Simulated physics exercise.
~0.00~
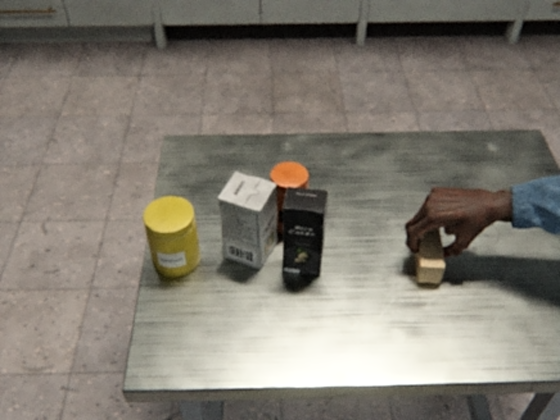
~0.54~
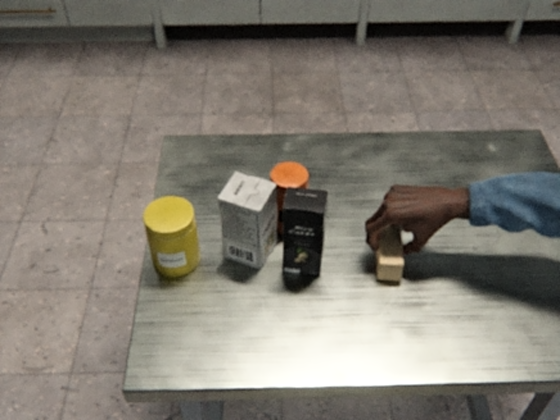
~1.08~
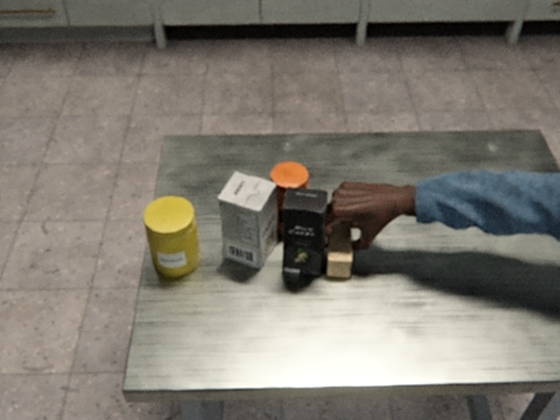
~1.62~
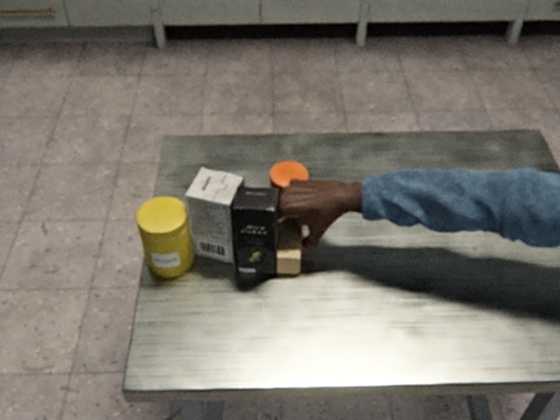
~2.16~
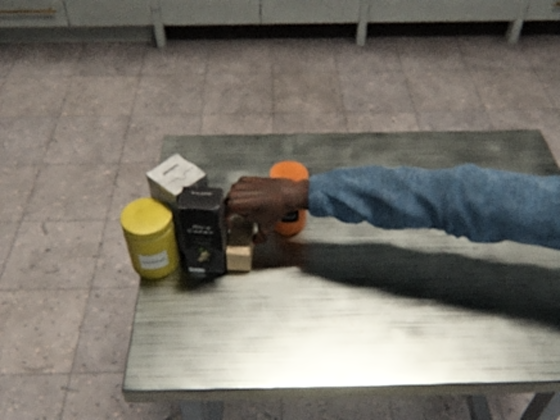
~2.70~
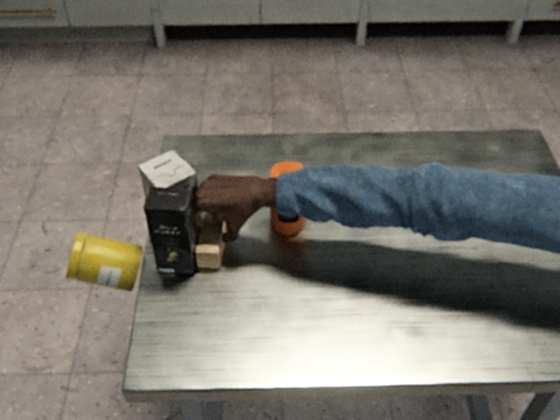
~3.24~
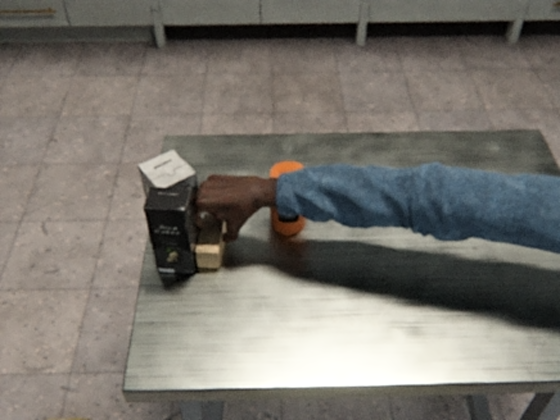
Hand sliding a small block left across a table, pushing black and white cartons along and knocking a yellow jar off the edge.
